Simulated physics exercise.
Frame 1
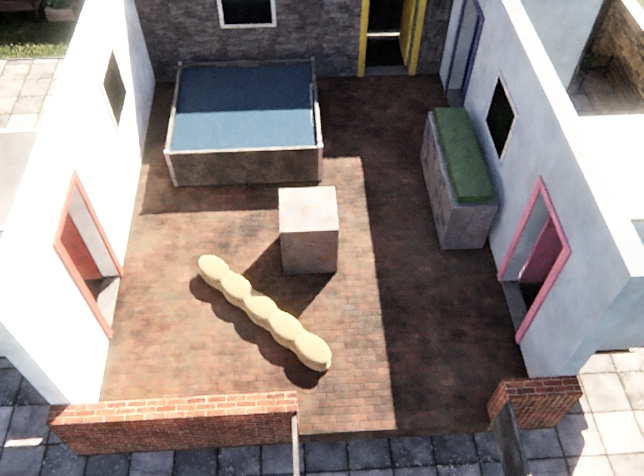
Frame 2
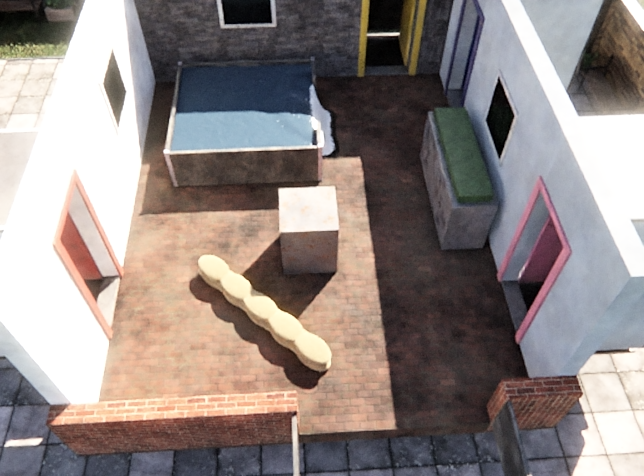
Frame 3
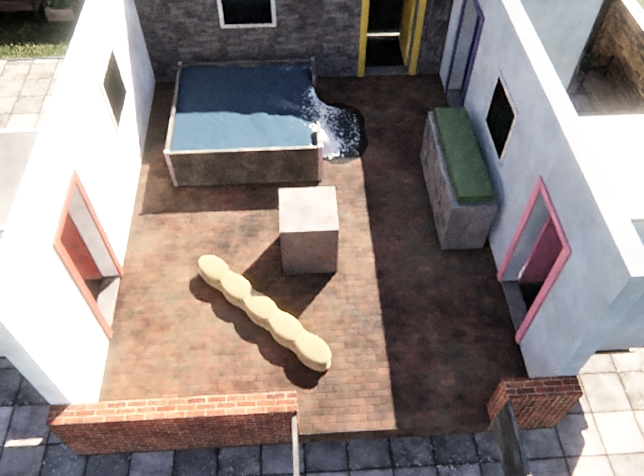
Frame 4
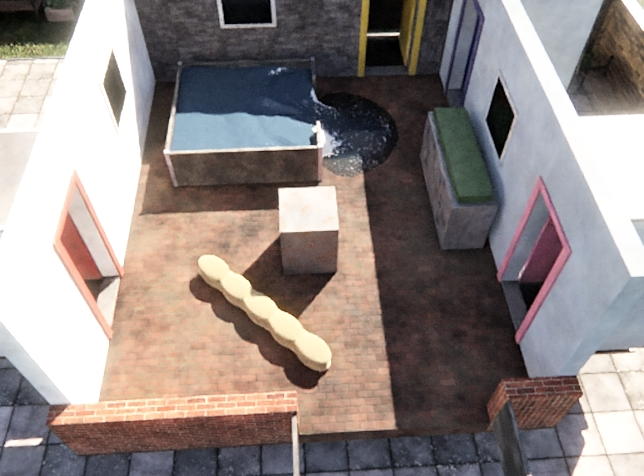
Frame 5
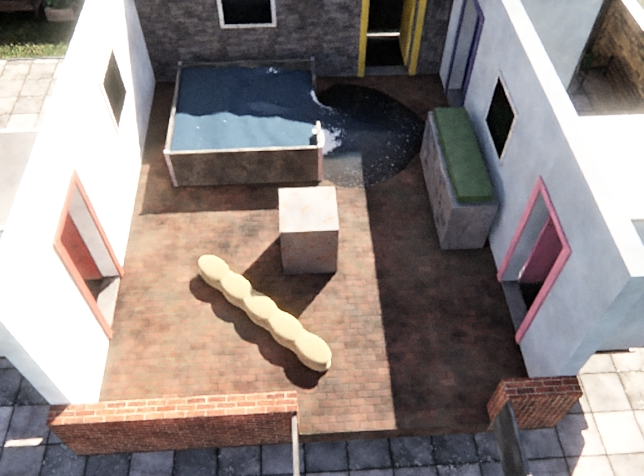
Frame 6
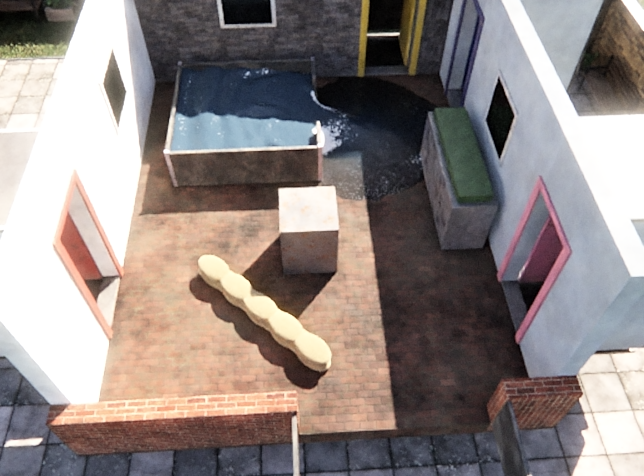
In a walled yard, water pours from the tank's right side and spreads across the bricks.
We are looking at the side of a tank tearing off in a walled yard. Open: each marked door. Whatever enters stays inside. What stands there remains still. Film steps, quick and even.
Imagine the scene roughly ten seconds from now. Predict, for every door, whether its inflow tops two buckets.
Result: Red door: Two buckets or fewer. Yellow door: Over two buckets. Pink door: Two buckets or fewer. Blue door: Over two buckets.
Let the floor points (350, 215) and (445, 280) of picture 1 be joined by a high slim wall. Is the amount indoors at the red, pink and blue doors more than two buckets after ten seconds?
Taking them in turn, the red door is spared, the pink door is flooded and the blue door is flooded.
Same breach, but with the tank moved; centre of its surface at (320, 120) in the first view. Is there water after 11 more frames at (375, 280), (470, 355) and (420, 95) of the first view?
Taking the three spots in that order, I'd say drenched, then drenched, then drenched.
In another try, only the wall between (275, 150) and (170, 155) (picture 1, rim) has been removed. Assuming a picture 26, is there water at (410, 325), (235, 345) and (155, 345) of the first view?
The first point is soaked, the second soaked, the third soaked.
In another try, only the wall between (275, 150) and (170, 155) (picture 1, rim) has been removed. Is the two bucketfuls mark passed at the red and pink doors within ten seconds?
The red door tops the limit, while the pink door tops the limit.
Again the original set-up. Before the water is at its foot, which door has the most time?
Result: The one in red.
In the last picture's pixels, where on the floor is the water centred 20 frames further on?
It is near (317, 144).
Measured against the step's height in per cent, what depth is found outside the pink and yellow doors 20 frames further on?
The first is near 120 per cent, the second near 420 per cent.
A moment on, water covers 20 % of the floor; the red door not reached, the yellow door under two buckets in, the pink door not reached, the blue door over two buckets in.
Next, water covers 30 % of the floor; the red door not reached, the yellow door over two buckets in, the pink door wet at the sill, nothing in, the blue door far over two buckets in.
Then, water covers 50 % of the floor; the red door not reached, the yellow door far over two buckets in, the pink door wet at the sill, nothing in, the blue door far over two buckets in.
Later, water covers 60 % of the floor; the red door not reached, the yellow door far over two buckets in, the pink door under two buckets in, the blue door far over two buckets in.
In the end, water covers 75 % of the floor; the red door wet at the sill, nothing in, the yellow door far over two buckets in, the pink door under two buckets in, the blue door far over two buckets in.
